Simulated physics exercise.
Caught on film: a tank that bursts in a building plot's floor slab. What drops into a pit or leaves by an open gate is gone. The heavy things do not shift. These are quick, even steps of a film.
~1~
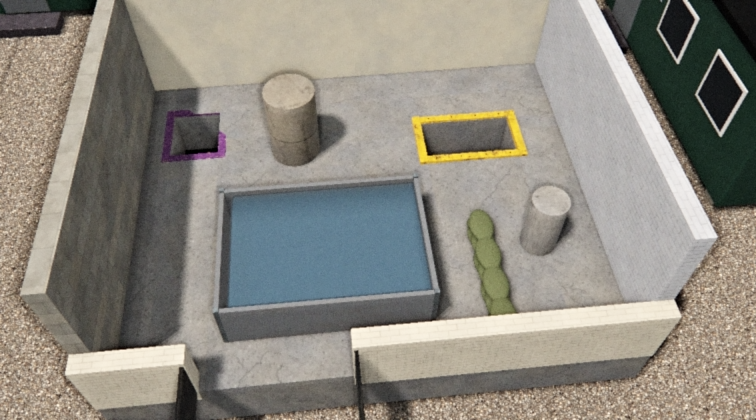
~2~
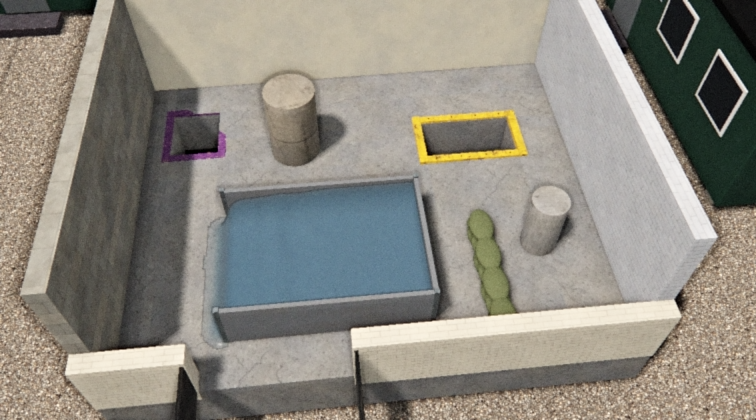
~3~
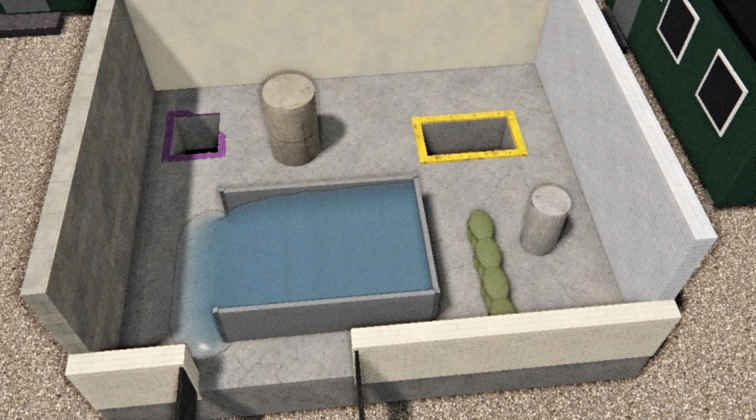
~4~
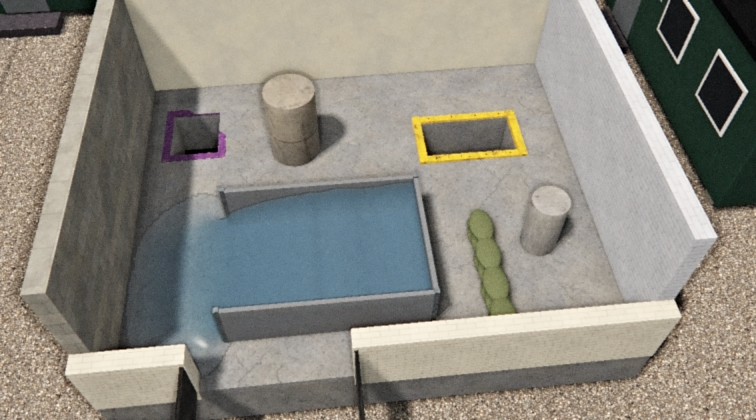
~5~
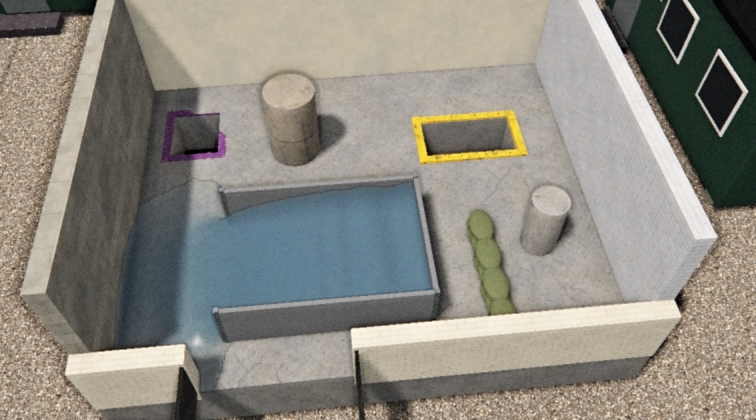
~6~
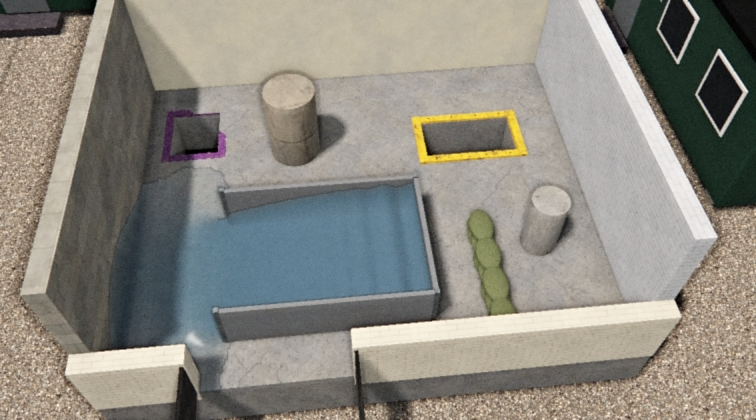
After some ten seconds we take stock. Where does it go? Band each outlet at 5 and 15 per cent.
The gate takes over 15 %; the purple pit takes over 15 %; the yellow pit takes under 5 %.
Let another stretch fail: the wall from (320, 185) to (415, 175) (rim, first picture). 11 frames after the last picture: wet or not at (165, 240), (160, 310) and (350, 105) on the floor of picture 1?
One after the other: No water, no water, awash.
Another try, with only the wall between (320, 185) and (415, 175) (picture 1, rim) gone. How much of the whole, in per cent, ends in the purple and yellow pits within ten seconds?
Per cent: Purple 20, yellow 15.
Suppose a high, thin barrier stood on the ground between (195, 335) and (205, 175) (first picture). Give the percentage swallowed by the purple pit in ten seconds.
Parts in a hundred: Purple 20.
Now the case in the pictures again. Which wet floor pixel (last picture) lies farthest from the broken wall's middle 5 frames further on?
I would point to (152, 121).
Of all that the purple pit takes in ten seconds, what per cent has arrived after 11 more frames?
Roughly 10 per cent.
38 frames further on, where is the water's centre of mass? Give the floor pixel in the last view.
Roughly at (291, 225).
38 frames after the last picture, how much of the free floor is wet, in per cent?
Near 70 in a hundred.
A moment on, water covers 20 % of the floor; the gate 0 %, the purple pit 0 %, the yellow pit 0 %.
Next, water covers 25 % of the floor; the gate 1 %, the purple pit 4 %, the yellow pit 0 %.
Then, water covers 40 % of the floor; the gate 7 %, the purple pit 15 %, the yellow pit 0 %.
Later, water covers 70 % of the floor; the gate 13 %, the purple pit 27 %, the yellow pit 0 %.
In the end, water covers 90 % of the floor; the gate 17 %, the purple pit 36 %, the yellow pit 1 %.
